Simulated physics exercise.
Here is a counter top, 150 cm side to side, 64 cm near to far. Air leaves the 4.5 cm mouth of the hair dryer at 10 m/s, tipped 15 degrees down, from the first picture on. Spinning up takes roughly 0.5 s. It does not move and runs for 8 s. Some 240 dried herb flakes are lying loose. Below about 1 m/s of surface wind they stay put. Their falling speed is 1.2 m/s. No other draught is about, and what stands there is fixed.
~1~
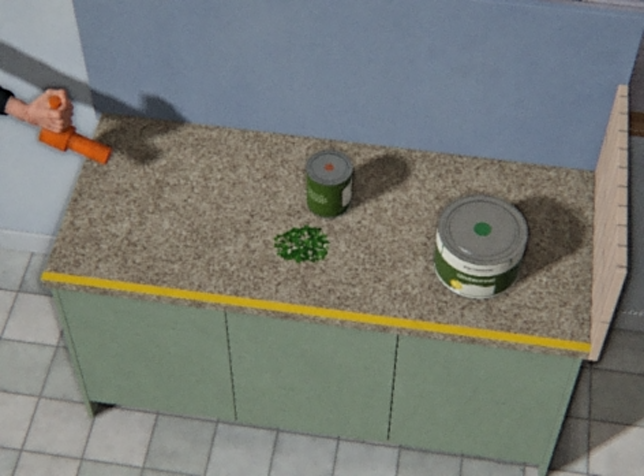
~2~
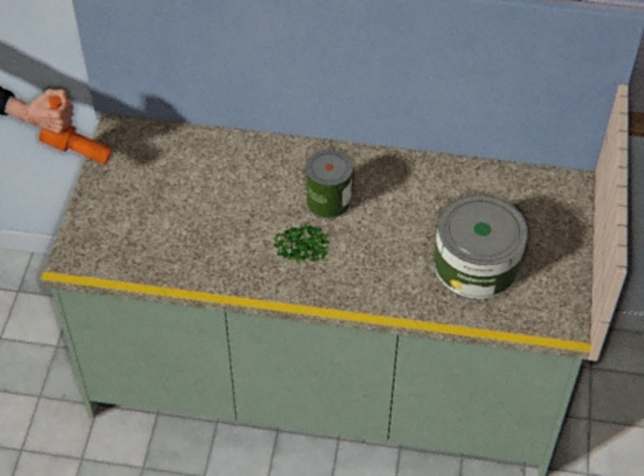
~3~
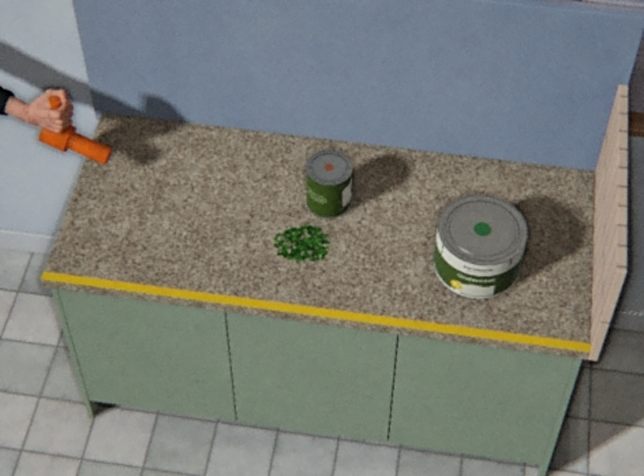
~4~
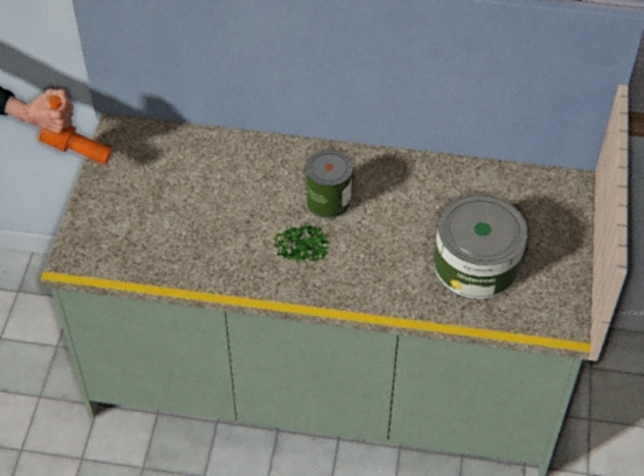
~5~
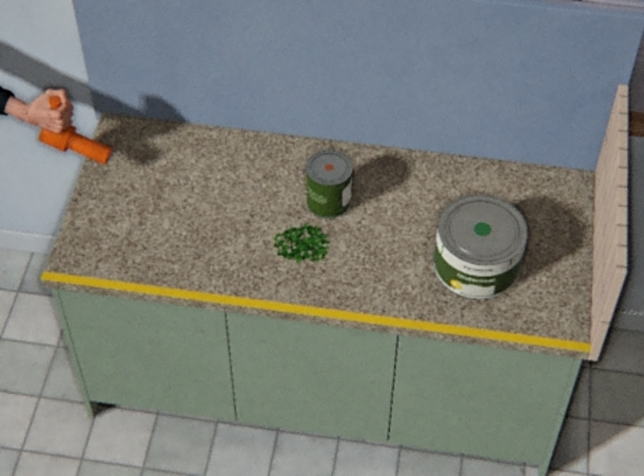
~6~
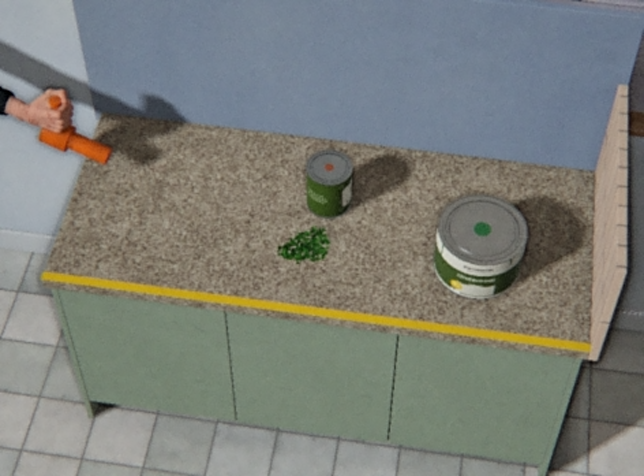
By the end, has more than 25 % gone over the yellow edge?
As for a quarter going over the yellow edge: Yes.
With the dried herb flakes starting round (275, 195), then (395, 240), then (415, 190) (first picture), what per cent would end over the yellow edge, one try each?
In that order: 10 %, 15 %, 0 %.
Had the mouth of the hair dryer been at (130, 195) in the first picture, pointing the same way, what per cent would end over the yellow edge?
In that case some 40 per cent.
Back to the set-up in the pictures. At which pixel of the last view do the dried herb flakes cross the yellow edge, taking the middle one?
Around (467, 336).
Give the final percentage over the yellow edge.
Some 100 per cent.
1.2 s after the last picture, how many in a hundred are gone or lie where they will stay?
Near 80 %.
Then, 1.2 s after the last picture, 18 % are on the move or not yet settled, 85 % are over the yellow edge; the middle of those still in play is near (438, 273).
Then, 2.1 s after the last picture, 9 % are on the move or not yet settled, 92 % are over the yellow edge.
Then, 4.0 s after the last picture, 4 % are on the move or not yet settled, 96 % are over the yellow edge.
Then, 7.6 s after the last picture, at the end, 96 % are over the yellow edge.
